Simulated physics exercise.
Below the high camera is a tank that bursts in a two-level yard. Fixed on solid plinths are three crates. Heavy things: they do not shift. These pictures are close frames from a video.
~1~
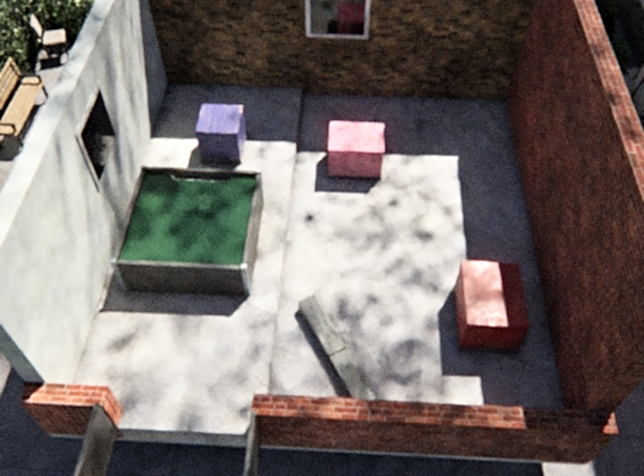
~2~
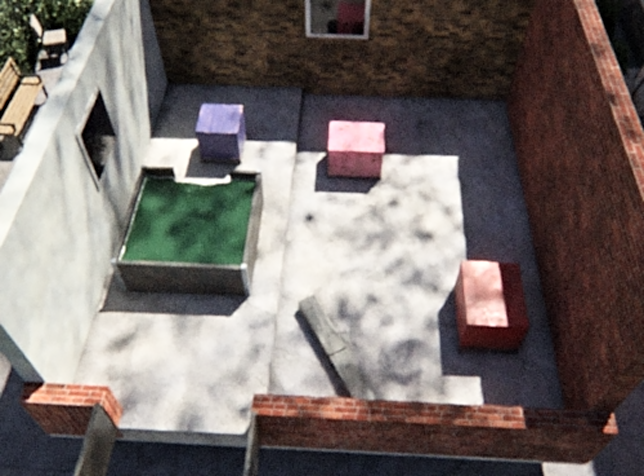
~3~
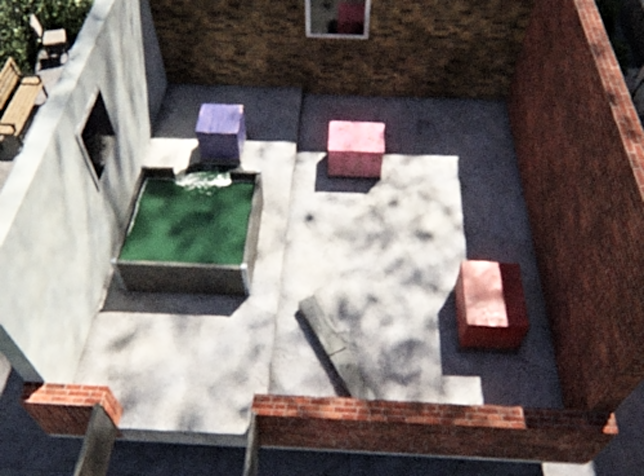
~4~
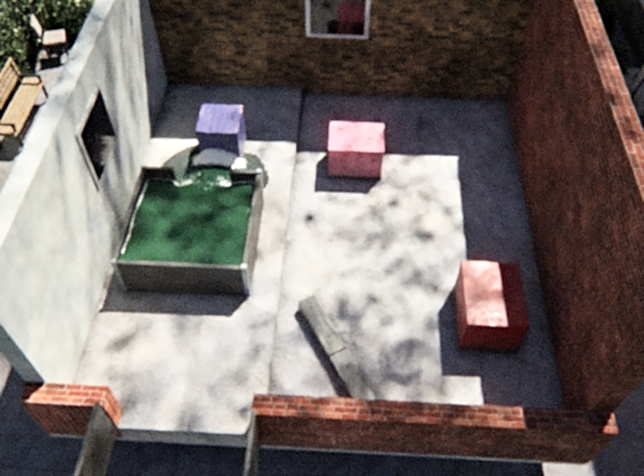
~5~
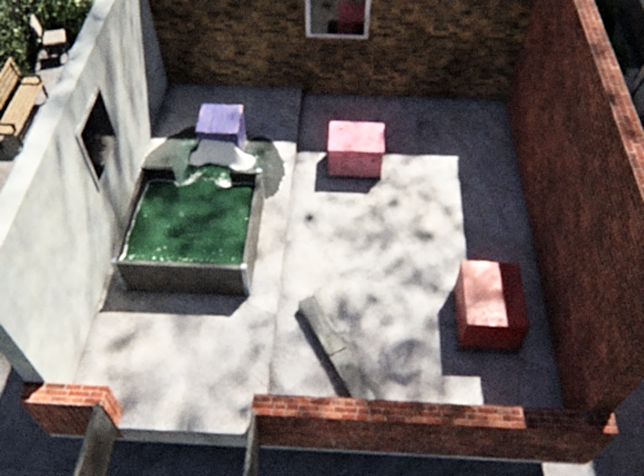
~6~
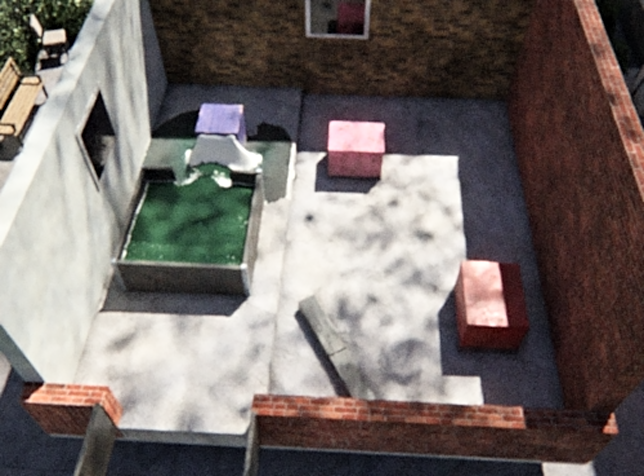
In the video, a tank of green water stands in a walled yard with coloured blocks; its far side opens and water pours out, foaming white and spreading across the ground around the purple block.
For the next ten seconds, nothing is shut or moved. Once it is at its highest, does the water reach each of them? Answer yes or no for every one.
Red crate: No, it stays dry; pink crate: Yes, it gets wet; blue crate: Yes, it gets wet.
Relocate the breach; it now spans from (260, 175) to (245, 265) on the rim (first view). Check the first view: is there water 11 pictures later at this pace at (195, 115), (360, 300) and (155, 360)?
Obs. 1: Moisture-free; obs. 2: Sodden; obs. 3: Moisture-free.
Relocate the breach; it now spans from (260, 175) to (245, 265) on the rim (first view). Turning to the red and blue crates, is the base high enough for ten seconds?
The red one is reached; the blue one is untouched.
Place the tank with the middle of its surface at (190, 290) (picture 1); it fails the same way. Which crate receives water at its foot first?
The blue-painted one.
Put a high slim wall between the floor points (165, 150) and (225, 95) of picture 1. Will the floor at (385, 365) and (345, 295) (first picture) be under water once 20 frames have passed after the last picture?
Untouched, untouched.
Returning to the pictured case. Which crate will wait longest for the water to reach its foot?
The one in red, I reckon.
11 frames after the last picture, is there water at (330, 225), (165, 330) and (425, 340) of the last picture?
Going through them in order, I'd say drenched, clear and clear.
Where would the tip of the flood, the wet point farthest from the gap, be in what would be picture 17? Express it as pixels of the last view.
Near (403, 98).
A moment on, water covers 20 % of the floor; the red crate not reached, the pink crate water round its plinth, the blue crate water round its plinth.
Next, water covers 30 % of the floor; the red crate not reached, the pink crate water round its plinth, the blue crate water round its plinth.
Then, water covers 50 % of the floor; the red crate water round its plinth, the pink crate water round its plinth, the blue crate water round its plinth.
Later, water covers 70 % of the floor; the red crate water round its plinth, the pink crate water round its plinth, the blue crate water round its plinth.
In the end, water covers 85 % of the floor; the red crate stayed above the water, the pink crate was topped, the blue crate was topped.
